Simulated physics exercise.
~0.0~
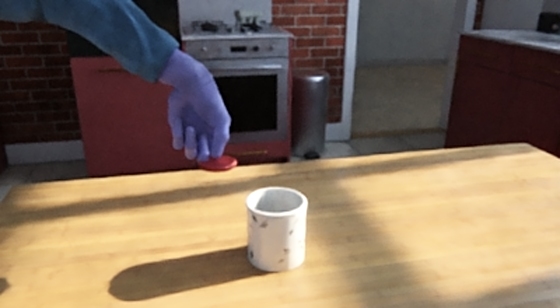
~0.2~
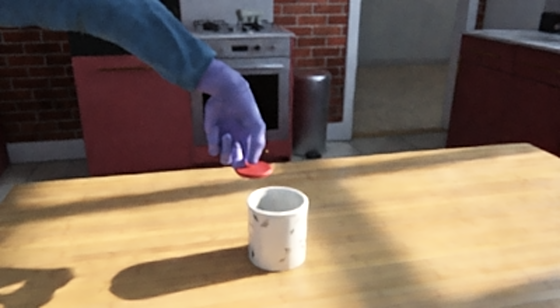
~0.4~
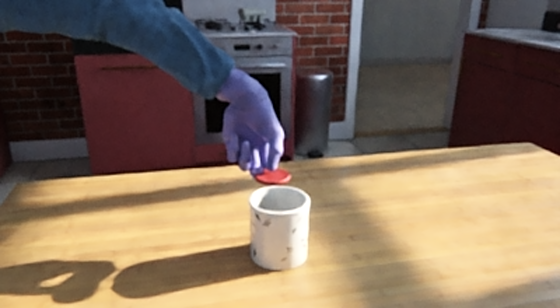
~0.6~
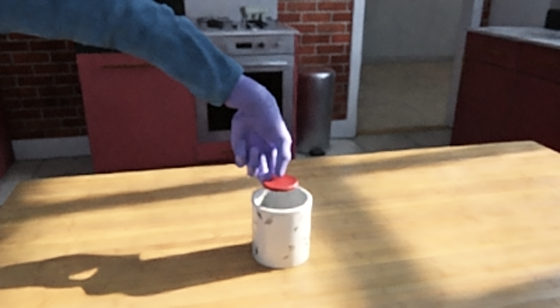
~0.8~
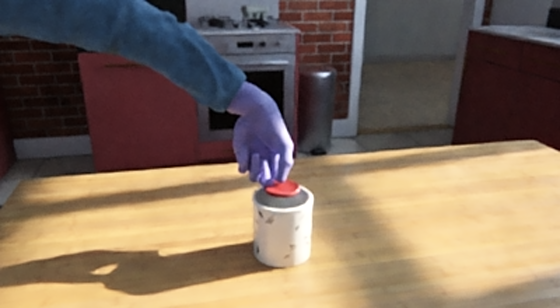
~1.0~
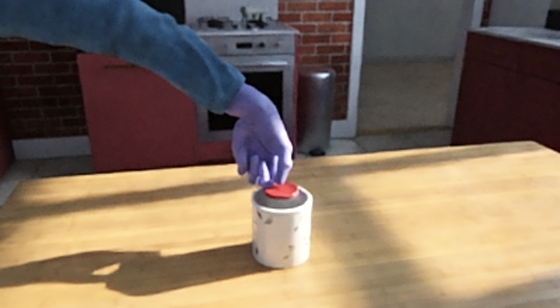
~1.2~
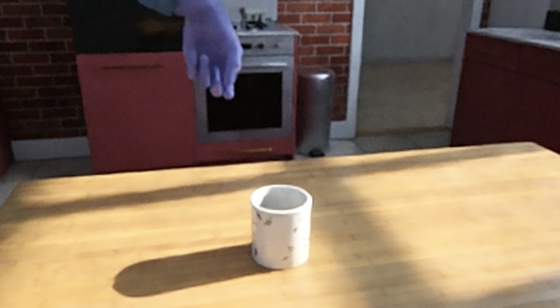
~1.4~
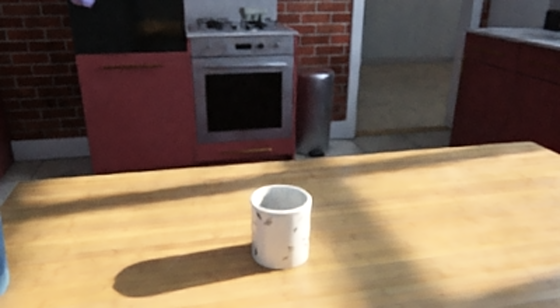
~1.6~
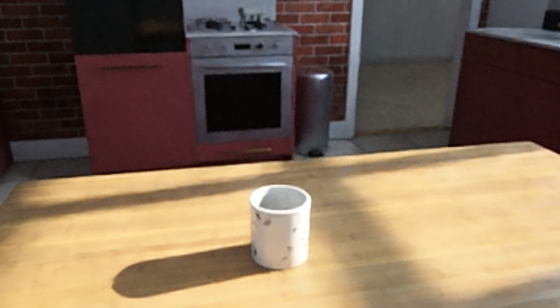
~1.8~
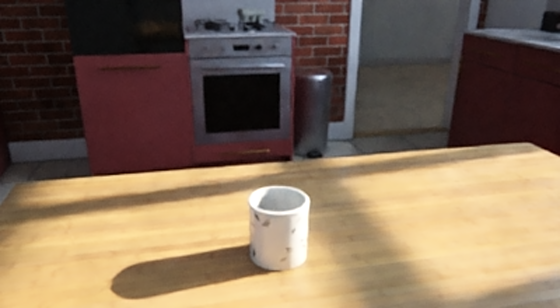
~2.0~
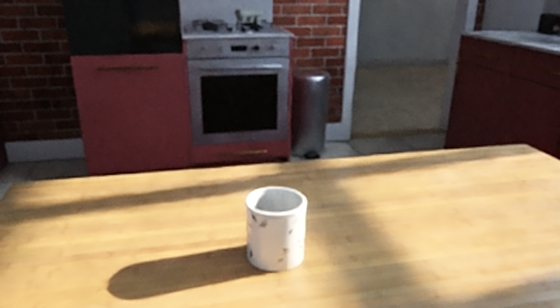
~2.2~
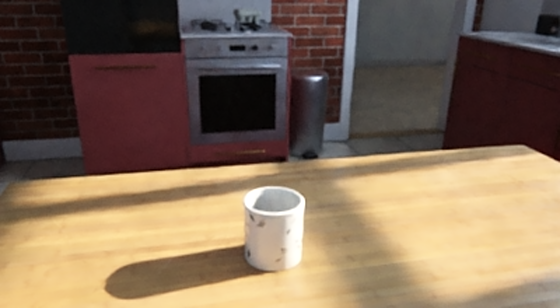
A purple hand in a blue sleeve reaches in from the upper left, holding a small red lid over a wooden table in a sunlit kitchen, seen from slightly above by a gently swaying camera. A white mug with small dark marks stands near the middle, with a red cabinet, an oven and a bin behind it. The hand carries the lid right and lowers it to the mug's open top. It pauses there, then lets go and draws back out of view. The lid drops inside, leaving the mug standing alone, its rim uncovered.
